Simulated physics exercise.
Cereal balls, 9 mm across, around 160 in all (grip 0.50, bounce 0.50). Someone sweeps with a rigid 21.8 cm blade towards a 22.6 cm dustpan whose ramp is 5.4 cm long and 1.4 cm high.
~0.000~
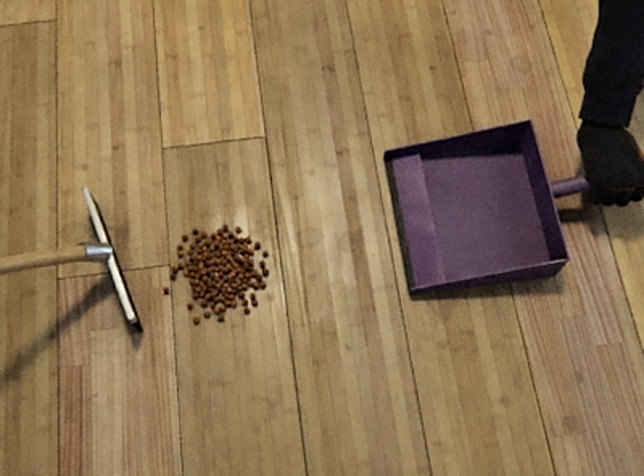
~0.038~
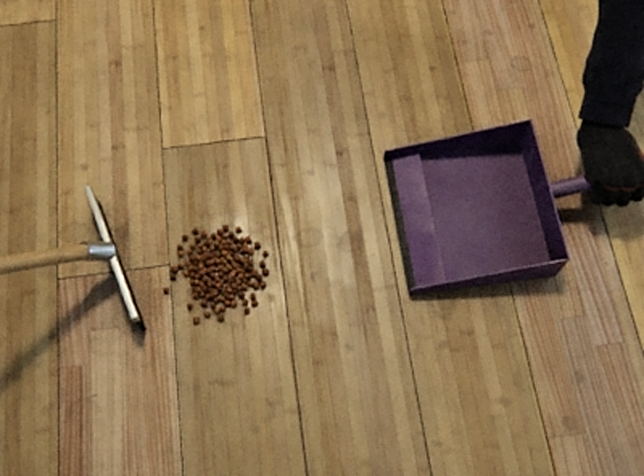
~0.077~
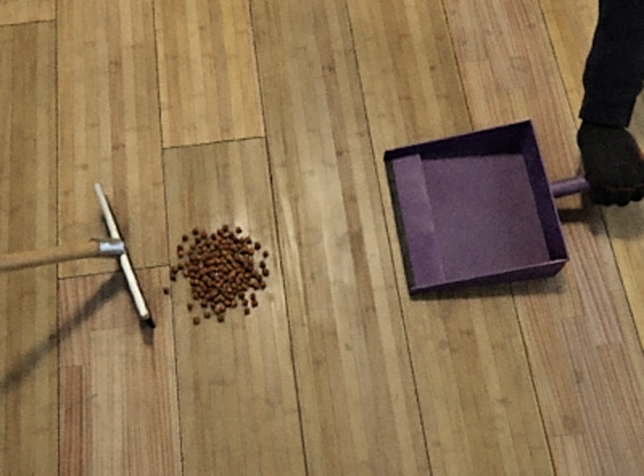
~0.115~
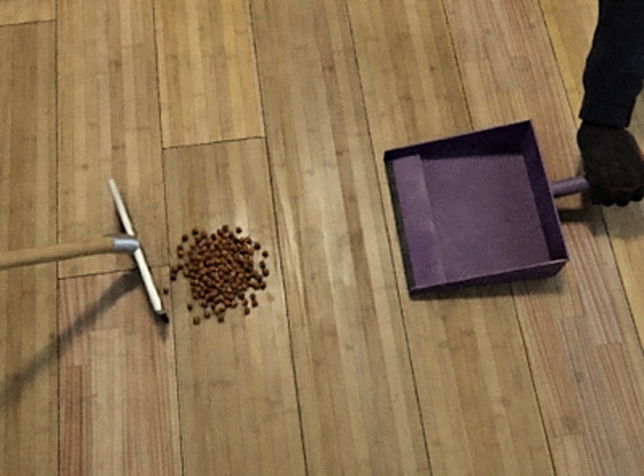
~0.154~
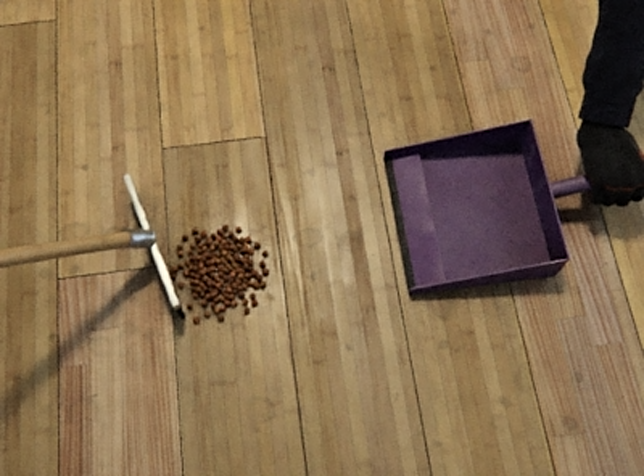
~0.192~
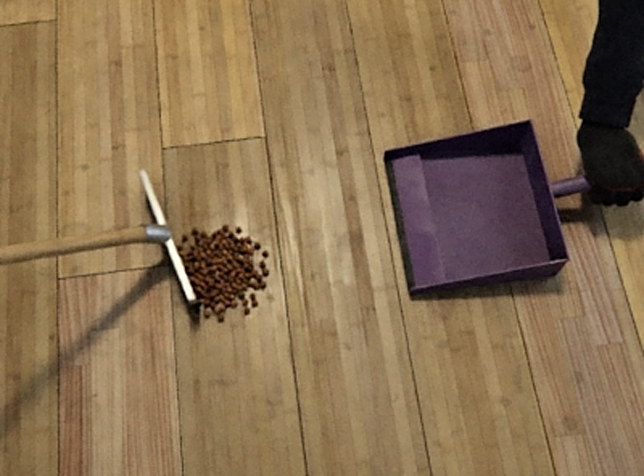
On a wooden floor, a blade on a pole slides right into small brown balls.
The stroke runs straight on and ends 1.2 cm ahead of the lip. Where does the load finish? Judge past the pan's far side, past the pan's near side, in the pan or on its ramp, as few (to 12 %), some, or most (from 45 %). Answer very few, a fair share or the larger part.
Far side very few, near side very few, pan a fair share.
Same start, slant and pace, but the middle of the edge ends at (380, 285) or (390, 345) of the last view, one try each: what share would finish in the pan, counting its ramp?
Some 5 and 0 per cent.
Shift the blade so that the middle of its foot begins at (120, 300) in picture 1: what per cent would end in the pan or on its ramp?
About 25 per cent.
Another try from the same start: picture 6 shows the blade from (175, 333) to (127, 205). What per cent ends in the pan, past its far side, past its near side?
Pan 0, far 0, near 20.
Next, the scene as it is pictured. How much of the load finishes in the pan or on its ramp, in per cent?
Roughly 25 per cent.
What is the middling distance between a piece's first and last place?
Roughly 28 cm.
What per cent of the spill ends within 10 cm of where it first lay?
Roughly 15 per cent.
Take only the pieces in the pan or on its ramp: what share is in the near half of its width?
About 40 per cent.
After 0.44 s, middle of the blade 19 cm from the lip; 0 % over the lip, far side 0 %, near side 5 %.
After 0.61 s, middle of the blade 9 cm from the lip; 0 % over the lip, far side 0 %, near side 5 %.
After 0.89 s, middle of the blade 4 cm from the lip; 30 % over the lip, far side 10 %, near side 5 %.
By 1.3 s all is still; far side 10 %, near side 5 %, pan 25 %, in front of the lip or behind the blade 60 %.
